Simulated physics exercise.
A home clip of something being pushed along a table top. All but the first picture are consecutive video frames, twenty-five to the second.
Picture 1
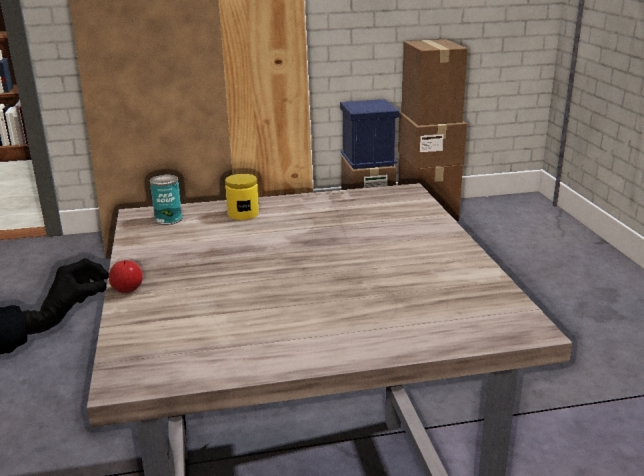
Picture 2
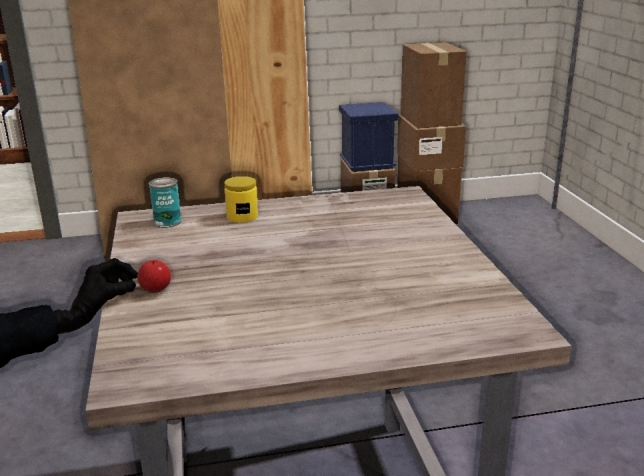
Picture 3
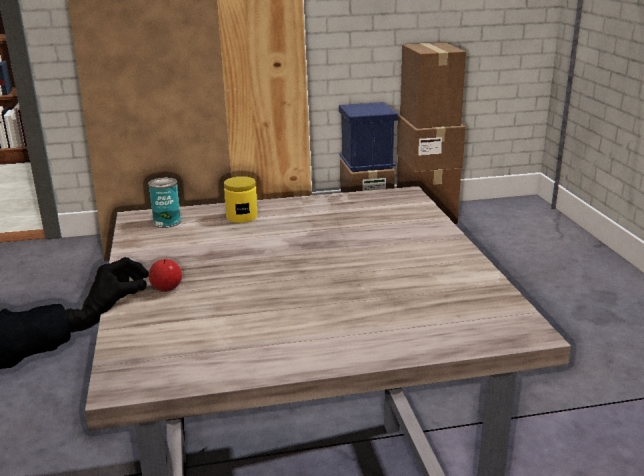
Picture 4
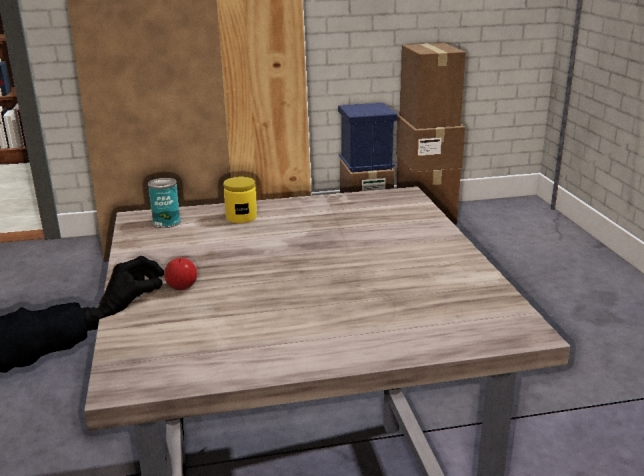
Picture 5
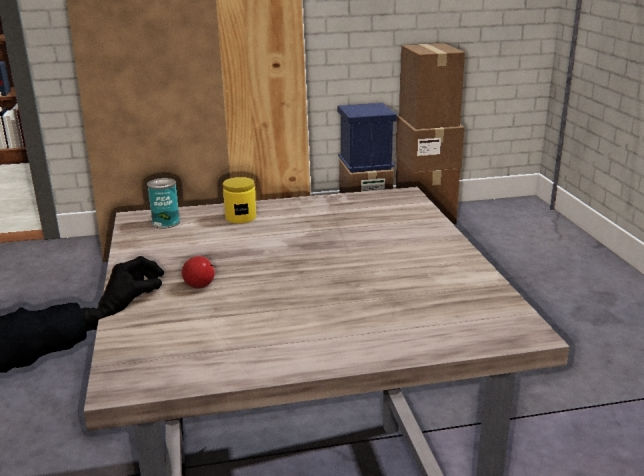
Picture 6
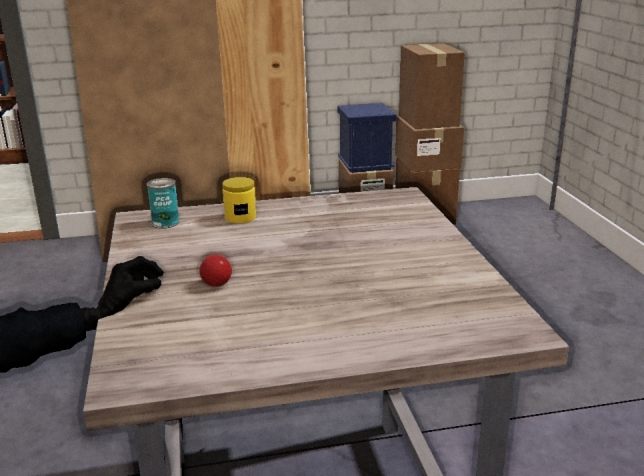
The video shows a black-gloved hand pushing a small red apple rightward across a wooden table, near a teal can and a yellow container. The hand then stays back as the apple rolls a short way farther right.
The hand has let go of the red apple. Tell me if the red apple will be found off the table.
The red apple goes over the edge.
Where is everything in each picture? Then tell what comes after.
In the first frame, under the hand; red apple (126, 277).
In the second frame, under the hand; red apple (155, 276).
In the third frame, under the hand; red apple (165, 275).
In the fourth frame, red apple (181, 274).
In the fifth frame, red apple (199, 273) rolled a little.
In the sixth frame, red apple (216, 271) rolled about its own width.
Then, 0.20 s after the last picture, red apple rolled well along near (301, 262).
Then, 0.50 s after the last picture, red apple rolled well along near (418, 250).
Then, 0.80 s after the last picture, red apple now off the table.
Then, 1.10 s after the last picture, things are still on the move.
By the end, off the table, red apple.
